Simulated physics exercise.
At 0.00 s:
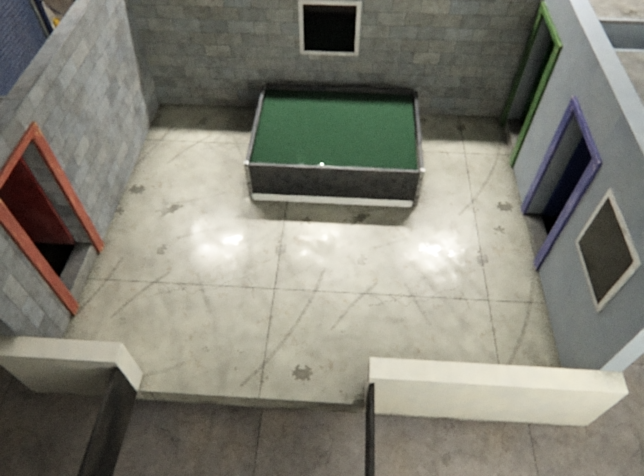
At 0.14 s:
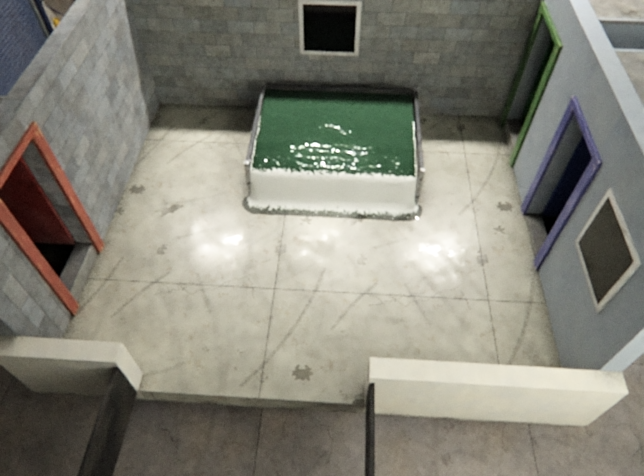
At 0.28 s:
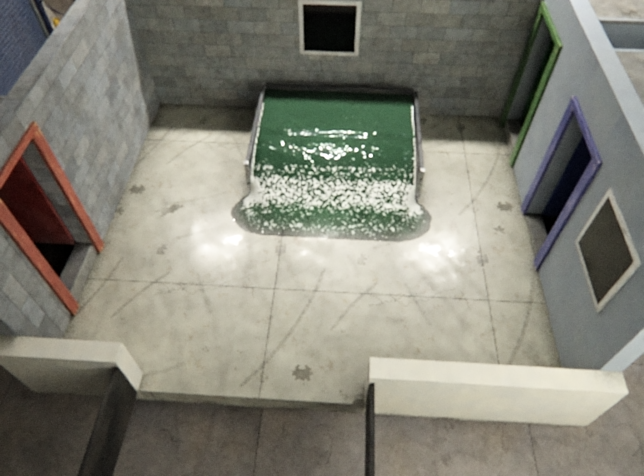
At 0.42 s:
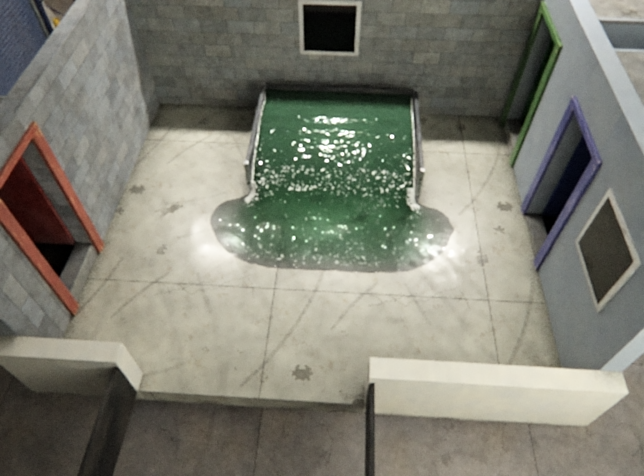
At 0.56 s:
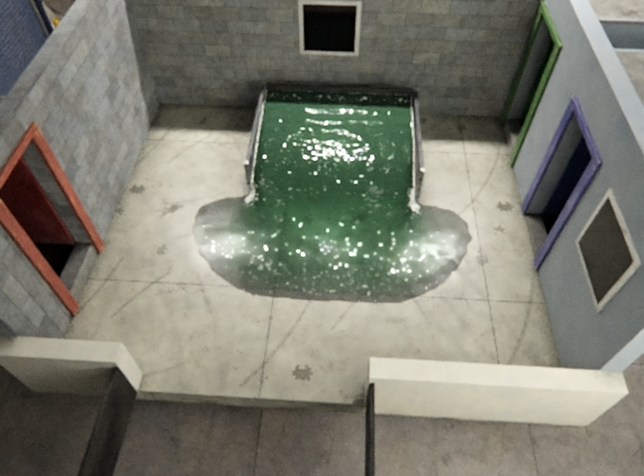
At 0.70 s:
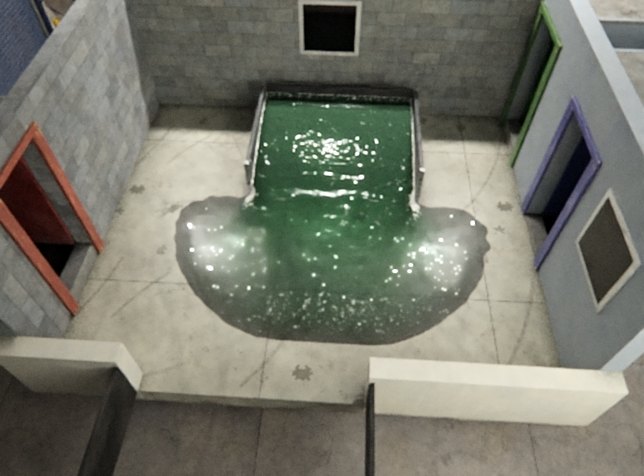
A roofless, grey-walled room with a pale, hard floor is seen from above and in front by a camera that stays still. A dark-edged tank of green water stands against the back wall below a small window, with a red-orange doorframe on the left and green and purple ones on the right. The tank's front opens, and foaming water pours out, spreading forward and sideways in a widening, rounded pool.
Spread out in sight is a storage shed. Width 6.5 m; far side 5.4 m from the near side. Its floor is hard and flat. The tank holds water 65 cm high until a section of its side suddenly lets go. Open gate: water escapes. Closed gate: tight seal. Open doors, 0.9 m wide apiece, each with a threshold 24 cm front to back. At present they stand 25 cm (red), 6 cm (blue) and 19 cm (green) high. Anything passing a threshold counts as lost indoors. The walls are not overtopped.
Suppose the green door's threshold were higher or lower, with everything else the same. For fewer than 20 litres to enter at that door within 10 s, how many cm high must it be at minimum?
It must be roughly 8.5 cm high.
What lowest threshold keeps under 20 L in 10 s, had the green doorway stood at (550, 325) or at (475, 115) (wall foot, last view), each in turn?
Around 16 and 11.0 cm respectively.
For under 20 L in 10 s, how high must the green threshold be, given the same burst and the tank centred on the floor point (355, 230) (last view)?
That setup calls for roughly 10.5 cm.
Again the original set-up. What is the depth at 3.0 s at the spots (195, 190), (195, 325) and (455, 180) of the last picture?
The three readings, in order, are 0, 5 and 0 cm.
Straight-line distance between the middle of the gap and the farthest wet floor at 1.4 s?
About 3.8 m.
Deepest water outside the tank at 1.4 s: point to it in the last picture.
(377, 386).
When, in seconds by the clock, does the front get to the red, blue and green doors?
Red door 1.8 seconds, blue door 1.8 seconds, green door 4.0 seconds.
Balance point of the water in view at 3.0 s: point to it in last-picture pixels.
(348, 253) or so.
After 1.4 s water covers 50 % of the floor, deepest (32 cm) near (377, 386); it has not reached the green door.
After 3.0 s water covers 60 % of the floor, deepest (32 cm) near (554, 397); it has not reached the green door.
After 10.0 s water covers 100 % of the floor, deepest (10 cm) near (518, 236); 9 cm at the green door, 0 litres in over its 19 cm threshold.
At the green door as built, the water arrived by 4.3 s and peaked near 14 cm at 7.2 s.
With a threshold of 7.5 cm, 27 litres would have come in within the 10 s; with 10 cm, 9 litres. So under 20 litres takes about 8.5 cm.
